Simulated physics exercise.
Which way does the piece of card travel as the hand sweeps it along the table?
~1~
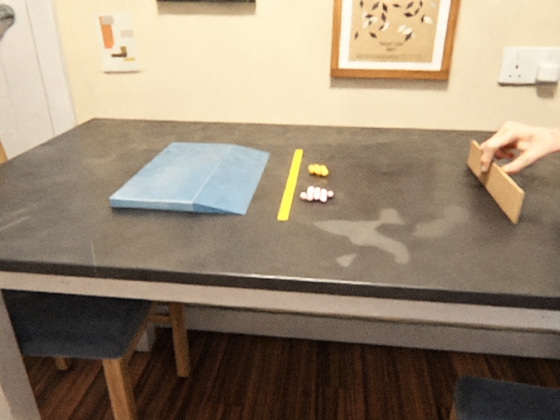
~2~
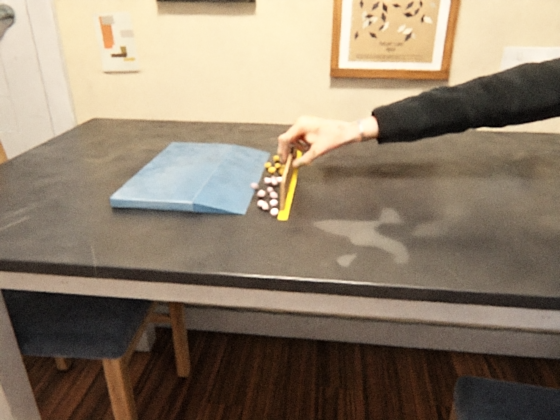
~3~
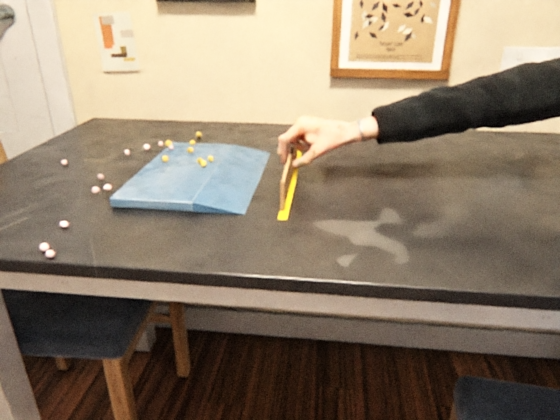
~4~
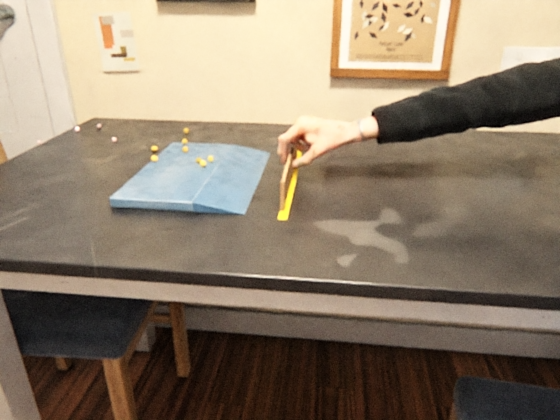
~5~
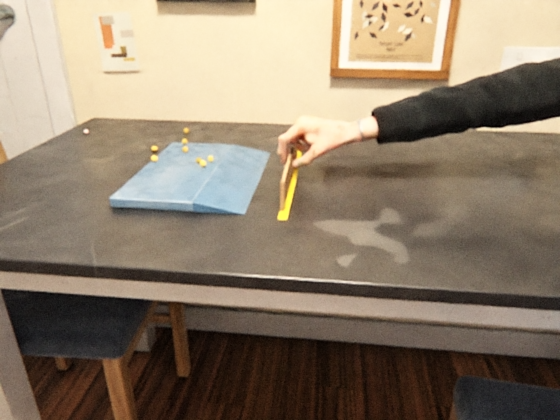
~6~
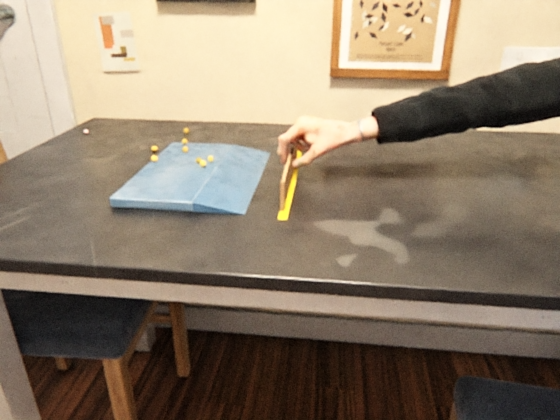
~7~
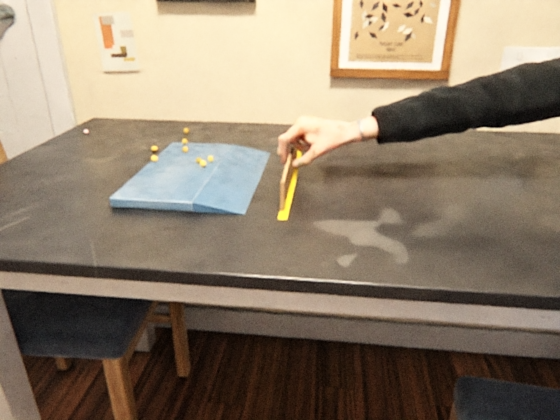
The piece of card moves to the left, going from the right side of the table to the yellow tape.
